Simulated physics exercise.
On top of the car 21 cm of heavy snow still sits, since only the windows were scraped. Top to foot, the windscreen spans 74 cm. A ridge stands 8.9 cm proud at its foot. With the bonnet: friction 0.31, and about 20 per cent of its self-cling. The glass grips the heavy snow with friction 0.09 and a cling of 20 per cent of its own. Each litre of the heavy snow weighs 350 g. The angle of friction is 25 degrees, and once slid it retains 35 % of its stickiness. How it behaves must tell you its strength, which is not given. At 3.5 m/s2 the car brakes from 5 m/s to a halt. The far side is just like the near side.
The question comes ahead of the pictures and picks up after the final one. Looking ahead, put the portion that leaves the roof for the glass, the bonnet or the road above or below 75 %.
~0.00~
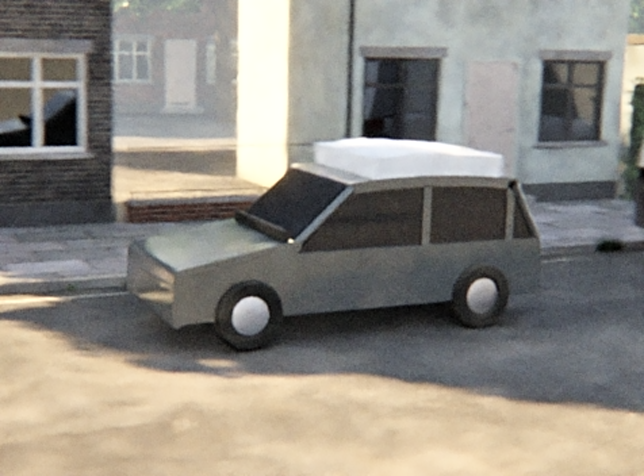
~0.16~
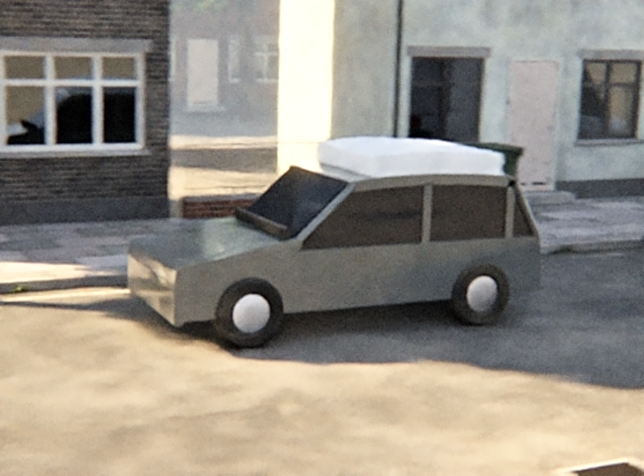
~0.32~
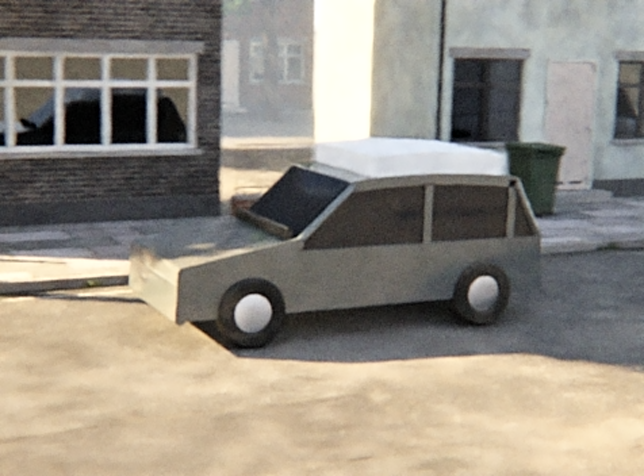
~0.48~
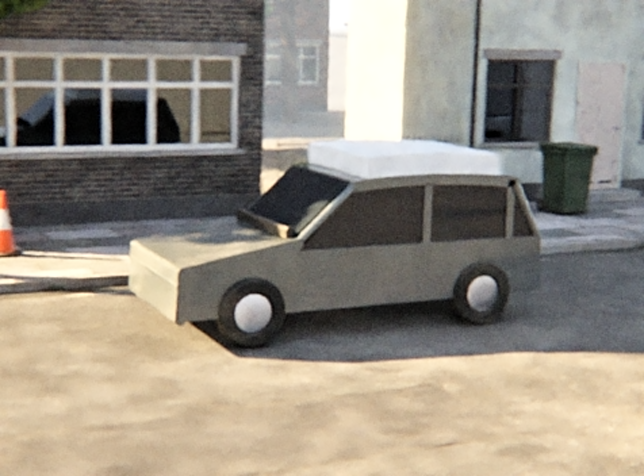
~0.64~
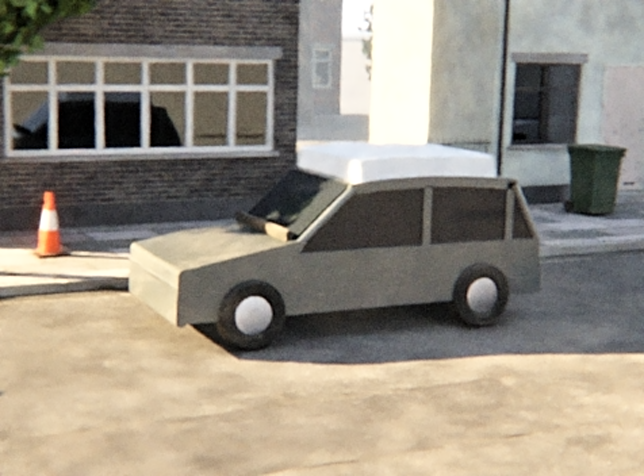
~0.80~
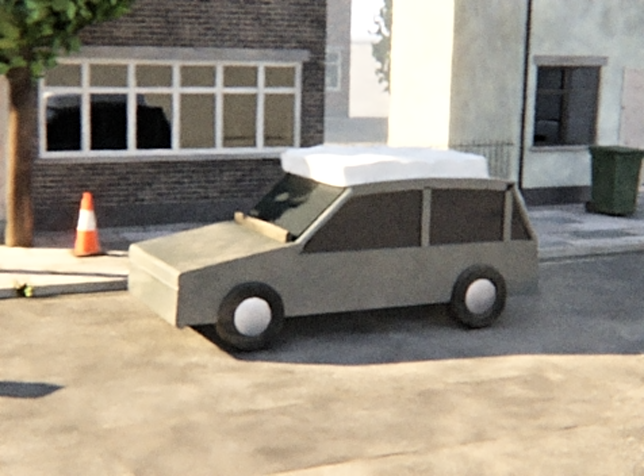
Greater than 75 %.
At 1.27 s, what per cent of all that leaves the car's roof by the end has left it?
Some 50 in a hundred.
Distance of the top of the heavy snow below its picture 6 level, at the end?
I'd put it at close to 50 cm.
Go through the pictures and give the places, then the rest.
The first picture shows front end of the heavy snow at (376, 175).
The second picture shows front end of the heavy snow at (375, 173).
The third picture shows front end of the heavy snow at (375, 173), its middle shifted 1.5 cm.
The fourth picture shows front end of the heavy snow at (369, 171), its middle shifted 5.9 cm.
The fifth picture shows front end of the heavy snow at (359, 162), its middle shifted 14 cm.
The sixth picture shows front end of the heavy snow at (342, 173), its middle shifted 26 cm, 7 % of it past the top of the windscreen, cracking.
By 1.27 s, 48 % of the snow is on the roof, 33 % on the glass, 18 % on the bonnet and none has gone off the nose.
By 1.82 s, 16 % of the snow is on the roof, 16 % on the glass, 48 % on the bonnet and 19 % has gone off the nose.
By 2.38 s, 2 % of the snow is on the roof, 14 % on the glass, 35 % on the bonnet and 49 % has gone off the nose.
By 2.93 s, none of the snow is on the roof, 10 % on the glass, 26 % on the bonnet and 64 % has gone off the nose.
By 3.70 s, at the end, none of the snow is on the roof, 10 % on the glass, 24 % on the bonnet and 66 % has gone off the nose.
